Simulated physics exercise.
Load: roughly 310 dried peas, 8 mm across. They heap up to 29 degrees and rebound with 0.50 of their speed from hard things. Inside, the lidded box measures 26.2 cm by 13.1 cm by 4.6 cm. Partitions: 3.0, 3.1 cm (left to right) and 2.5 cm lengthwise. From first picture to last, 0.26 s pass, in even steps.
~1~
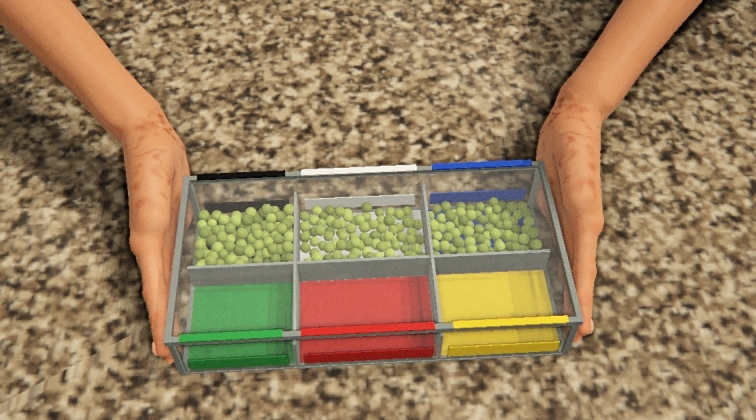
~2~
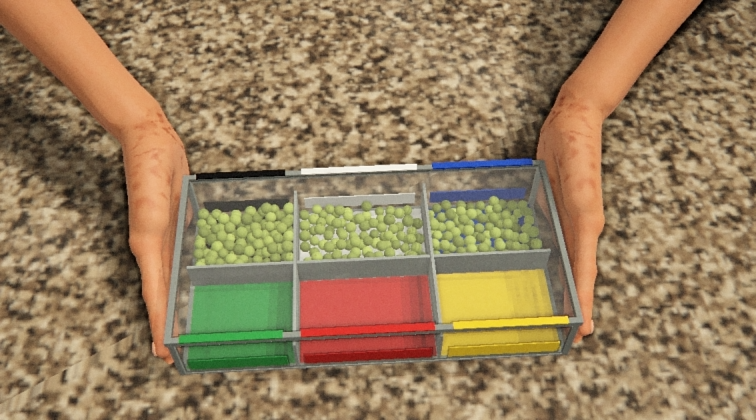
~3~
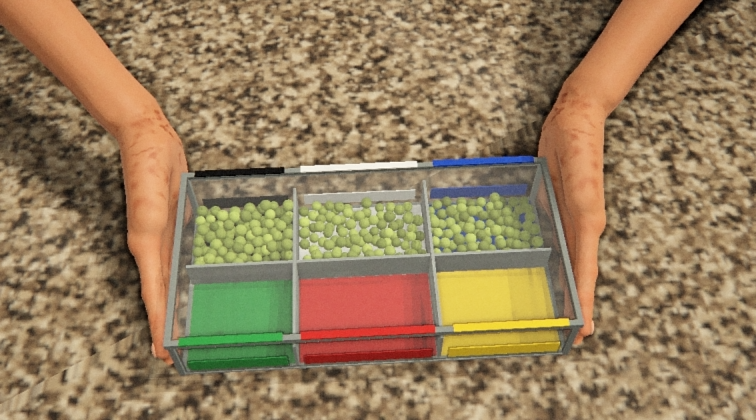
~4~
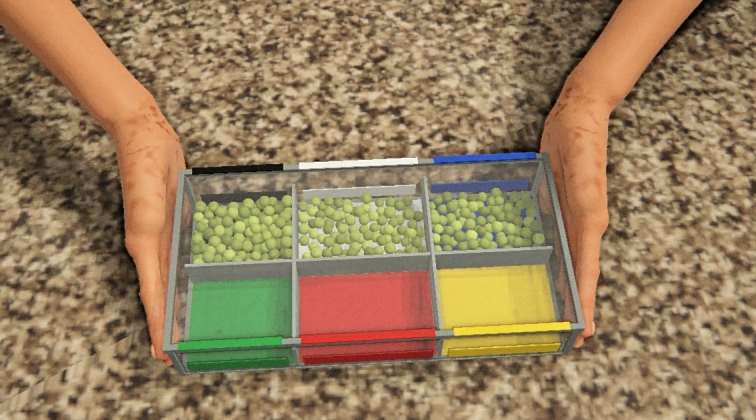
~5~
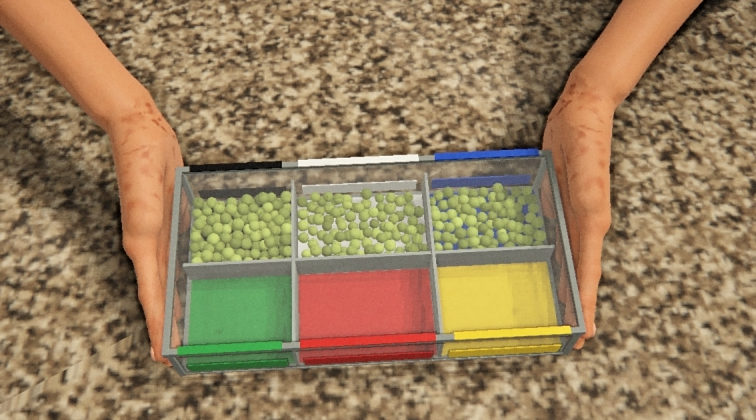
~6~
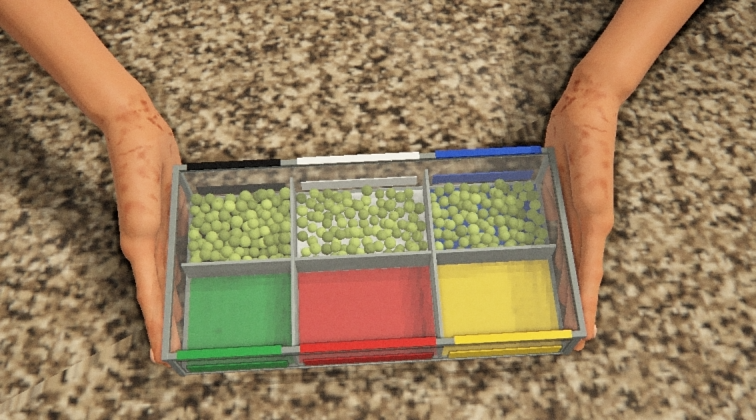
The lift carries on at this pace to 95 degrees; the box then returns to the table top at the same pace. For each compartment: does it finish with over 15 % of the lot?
Red compartment: Yes; blue compartment: No; green compartment: Yes; yellow compartment: Yes; white compartment: No; black compartment: No.
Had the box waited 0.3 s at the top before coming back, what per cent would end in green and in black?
Then: Green 30, black 5.
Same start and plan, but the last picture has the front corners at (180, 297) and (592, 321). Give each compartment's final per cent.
Red 5; blue 30; green 0; yellow 30; white 15; black 15.
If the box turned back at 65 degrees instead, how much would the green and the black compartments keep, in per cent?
Green 5, black 35.
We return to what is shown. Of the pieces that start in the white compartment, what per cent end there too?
About 30 per cent.
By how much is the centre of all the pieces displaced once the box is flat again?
Roughly 6.5 cm.
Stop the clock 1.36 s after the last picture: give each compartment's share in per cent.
Red 0; blue 30; green 15; yellow 0; white 30; black 25.
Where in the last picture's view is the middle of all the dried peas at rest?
Near (345, 326).
Then, 1.36 s after the last picture, tilt 95 degrees; blue 30 %, green 15 %, white 30 %, black 25 %.
Then, 2.26 s after the last picture, tilt 44 degrees; red 20 %, blue 10 %, green 30 %, yellow 20 %, white 10 %, black 10 %.
Then, 3.17 s after the last picture, tilt 0 degrees; red 20 %, blue 10 %, green 30 %, yellow 20 %, white 10 %, black 10 %.
In the end, red 20 %, blue 10 %, green 30 %, yellow 20 %, white 10 %, black 10 %.
